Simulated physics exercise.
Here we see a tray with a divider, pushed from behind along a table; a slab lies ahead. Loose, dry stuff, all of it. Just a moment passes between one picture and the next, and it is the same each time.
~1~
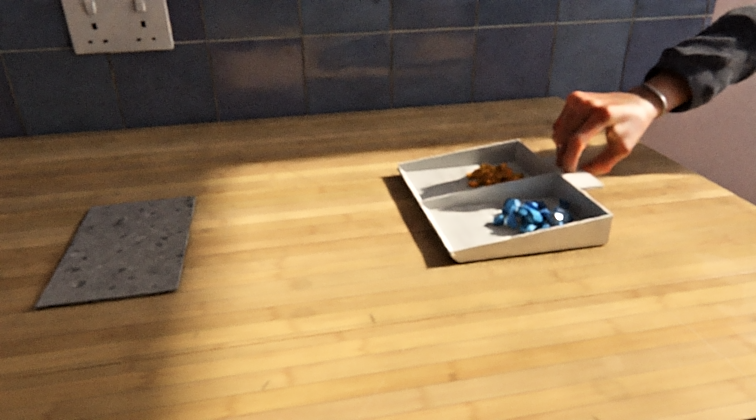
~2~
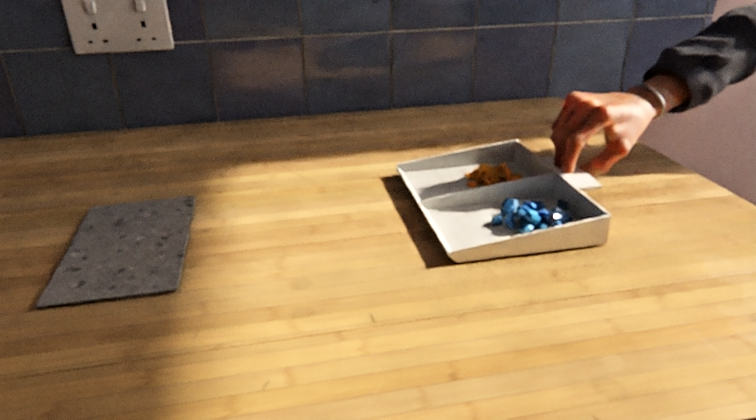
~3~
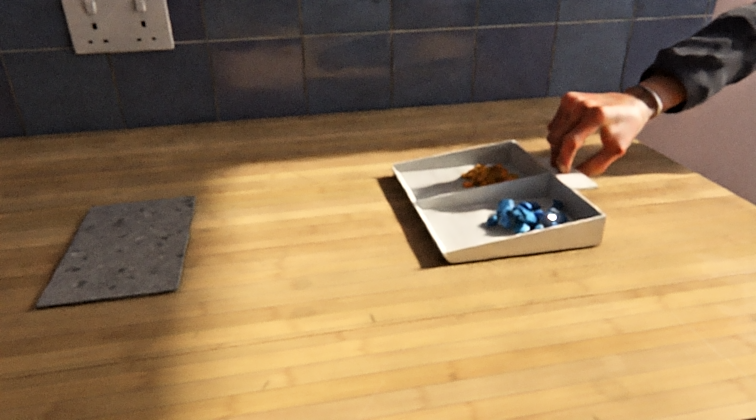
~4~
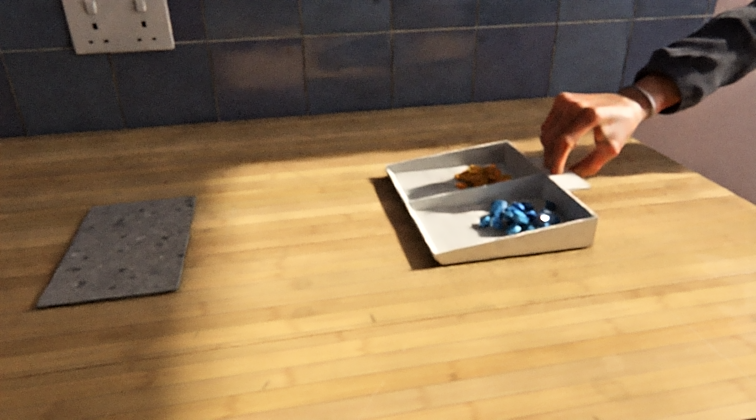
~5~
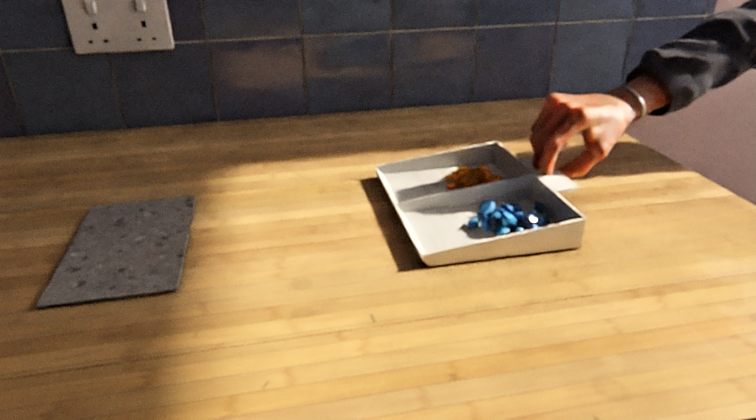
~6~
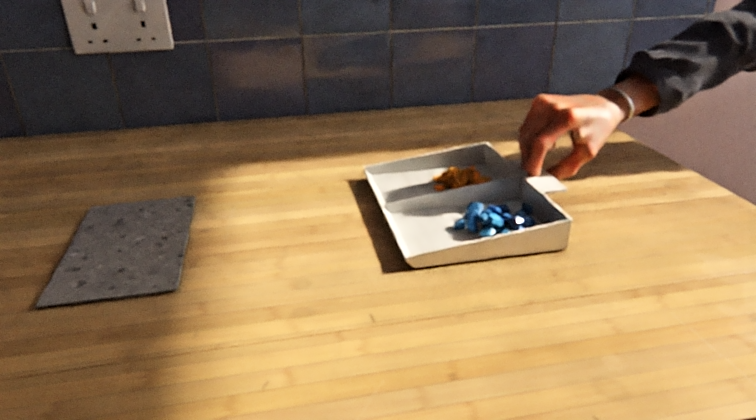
The clip shows a hand at the right slowly pushing a pale divided tray, holding small orange pieces and shiny blue stones in separate sections, a short way left across a wooden surface, while a grey speckled slab lies still.
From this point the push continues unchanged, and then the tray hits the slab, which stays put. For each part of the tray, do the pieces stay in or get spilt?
The front portion stays in; the back portion stays in.
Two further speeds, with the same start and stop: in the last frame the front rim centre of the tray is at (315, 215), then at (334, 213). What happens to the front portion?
So the first time round it keeps all its pieces in, and the next time it keeps all its pieces in.
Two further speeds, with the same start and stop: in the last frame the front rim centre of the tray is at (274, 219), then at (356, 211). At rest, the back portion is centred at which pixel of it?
Roughly (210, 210), then (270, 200).
Then, 0.37 s later than the last frame, tray still sliding, front rim near (292, 217); front portion all inside; back portion all inside.
Then, 0.84 s later than the last frame, tray stopped at the slab; front portion all inside; back portion all inside.
When it is over, tray stopped at the slab; front portion all inside; back portion all inside.
